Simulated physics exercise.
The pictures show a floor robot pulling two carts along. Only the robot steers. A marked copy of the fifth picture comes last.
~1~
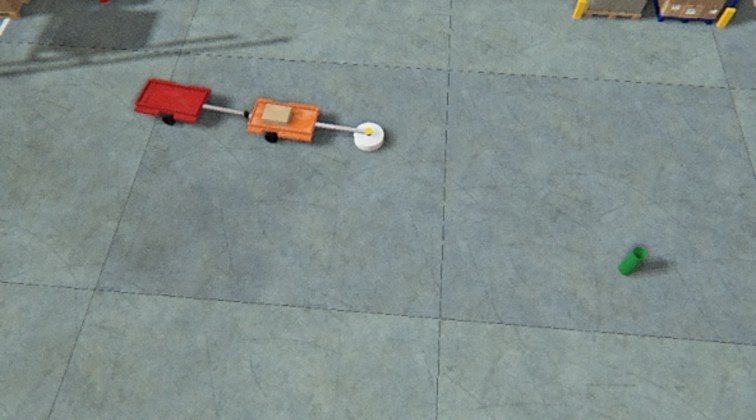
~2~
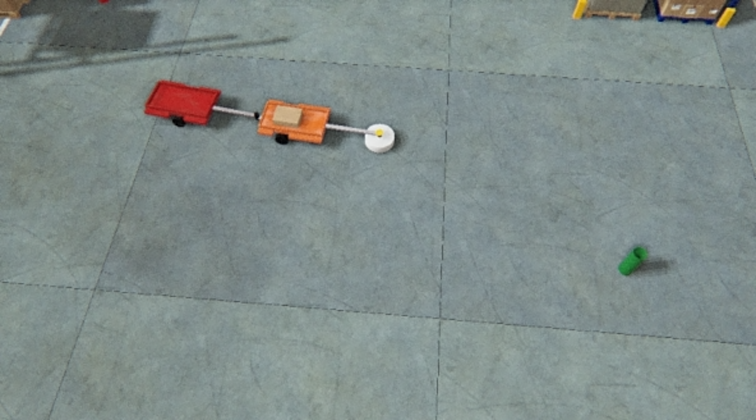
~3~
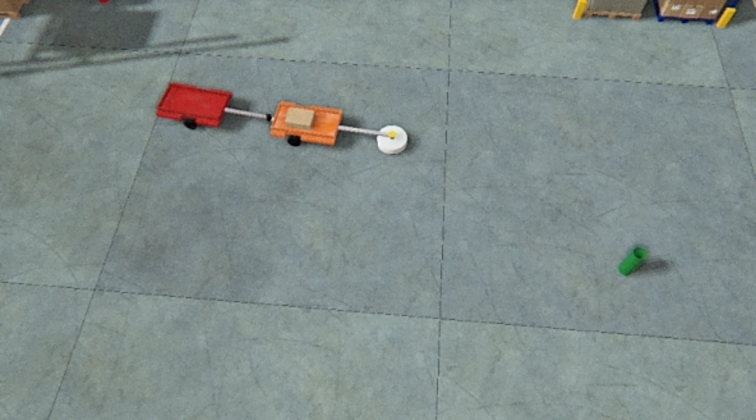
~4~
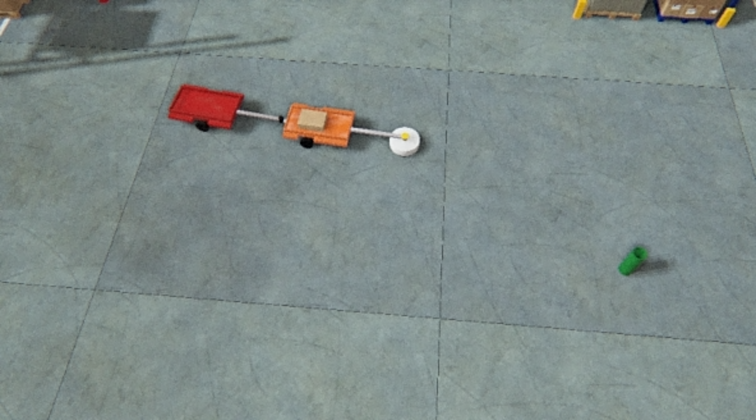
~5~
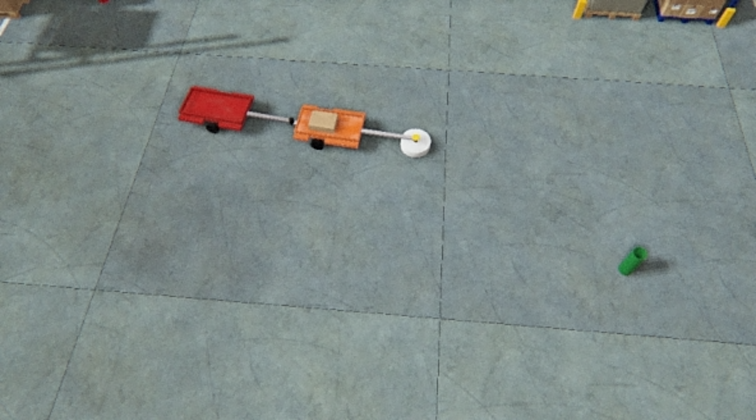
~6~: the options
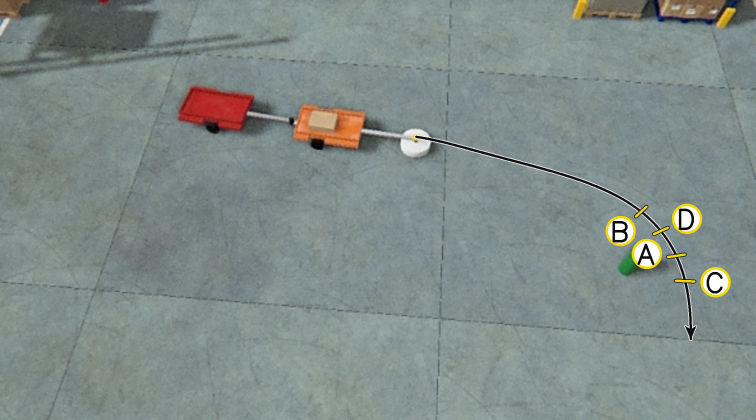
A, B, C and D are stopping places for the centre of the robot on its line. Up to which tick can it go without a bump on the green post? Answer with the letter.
At C, and not beyond.
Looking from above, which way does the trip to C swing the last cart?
For that mark, clockwise.
On the copy, A at (676, 256); B at (641, 212); C at (685, 281); D at (661, 231); the route from (416, 137) via (596, 186) to (691, 339).
On C. First, robot (517, 167), last cart (313, 122).
Then, robot (624, 206), last cart (414, 141).
Finally, robot (681, 285), last cart (489, 159); nothing has been touched.
By contrast, A is safe but short; B is safe but short; D is safe but short.
